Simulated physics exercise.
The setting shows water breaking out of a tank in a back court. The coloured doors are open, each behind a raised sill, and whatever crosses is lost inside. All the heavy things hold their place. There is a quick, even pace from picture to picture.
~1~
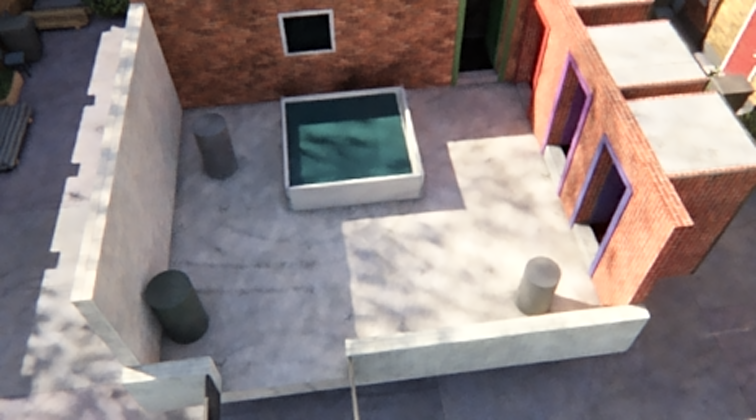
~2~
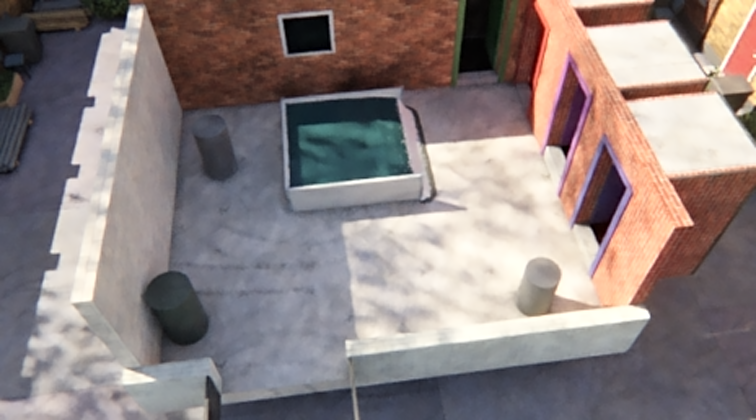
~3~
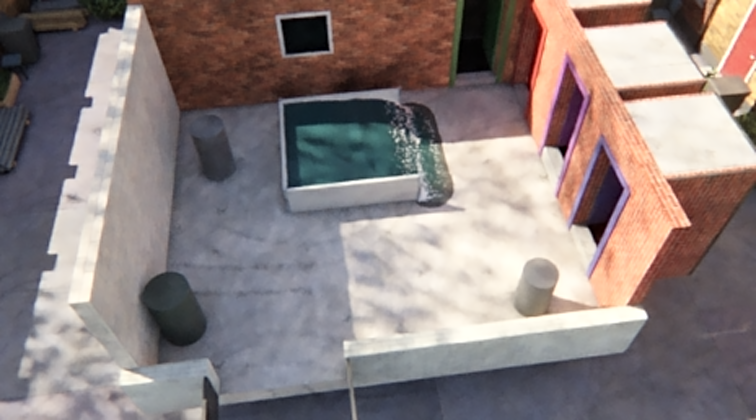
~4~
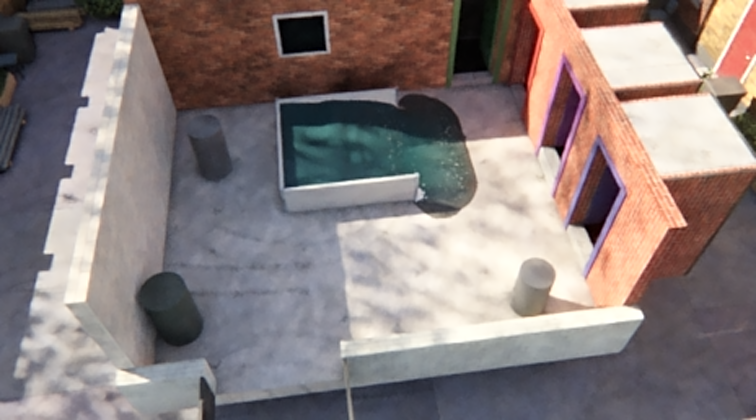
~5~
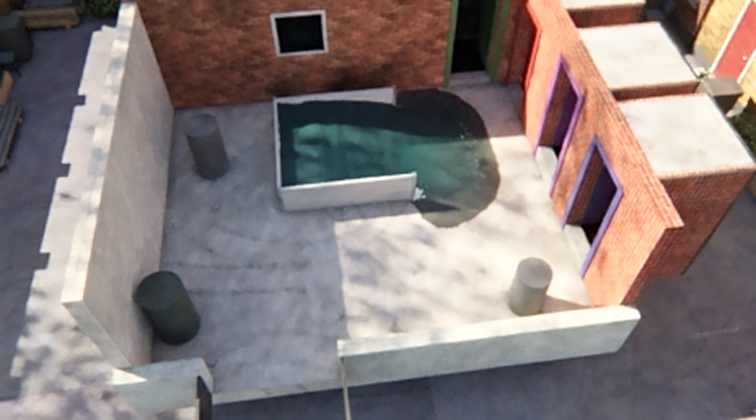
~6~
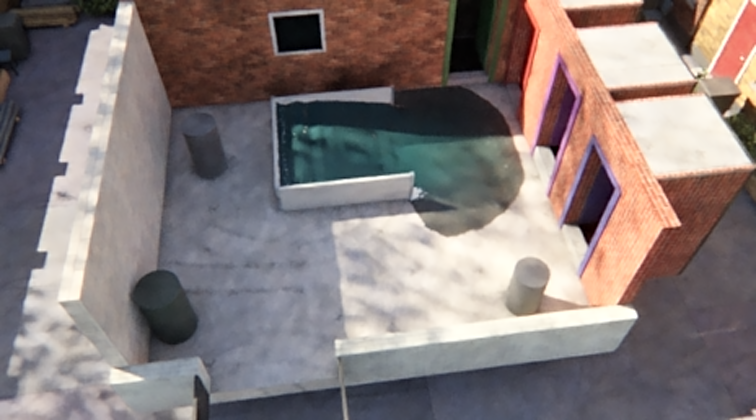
Water broke out through the right side of an open tank in a walled brick court, then poured across the pale paving in a widening dark pool towards the purple-framed doorways.
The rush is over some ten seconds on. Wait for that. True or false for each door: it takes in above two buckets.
The green door, true; the purple door, false; the red door, true; the blue door, false.
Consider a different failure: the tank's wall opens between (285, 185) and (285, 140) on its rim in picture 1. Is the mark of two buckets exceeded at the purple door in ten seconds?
As far as I can tell, the purple door fails to reach the limit.
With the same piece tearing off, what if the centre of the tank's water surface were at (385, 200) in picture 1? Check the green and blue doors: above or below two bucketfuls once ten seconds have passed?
Result - green ends up above, blue ends up above.
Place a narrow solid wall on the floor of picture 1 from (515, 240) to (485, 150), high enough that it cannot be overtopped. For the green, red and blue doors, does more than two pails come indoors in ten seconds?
The green door ends up above, the red door ends up above and the blue door remains below.
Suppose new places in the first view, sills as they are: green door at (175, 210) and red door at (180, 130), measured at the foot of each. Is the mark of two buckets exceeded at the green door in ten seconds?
Looking at it, green door fails to reach the limit here.
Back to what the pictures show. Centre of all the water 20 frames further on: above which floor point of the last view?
About (453, 175).
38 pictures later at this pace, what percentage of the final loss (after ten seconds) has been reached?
By then, close to 80 % of it.
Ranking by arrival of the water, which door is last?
Result: The blue door.
A moment on, water covers 25 % of the floor; the green door wet at the sill, nothing in, the purple door wet at the sill, nothing in, the red door under two buckets in, the blue door not reached.
Next, water covers 30 % of the floor; the green door wet at the sill, nothing in, the purple door wet at the sill, nothing in, the red door far over two buckets in, the blue door wet at the sill, nothing in.
Then, water covers 35 % of the floor; the green door over two buckets in, the purple door under two buckets in, the red door far over two buckets in, the blue door wet at the sill, nothing in.
Later, water covers 70 % of the floor; the green door over two buckets in, the purple door under two buckets in, the red door far over two buckets in, the blue door under two buckets in.
In the end, water covers 95 % of the floor; the green door over two buckets in, the purple door under two buckets in, the red door far over two buckets in, the blue door under two buckets in.
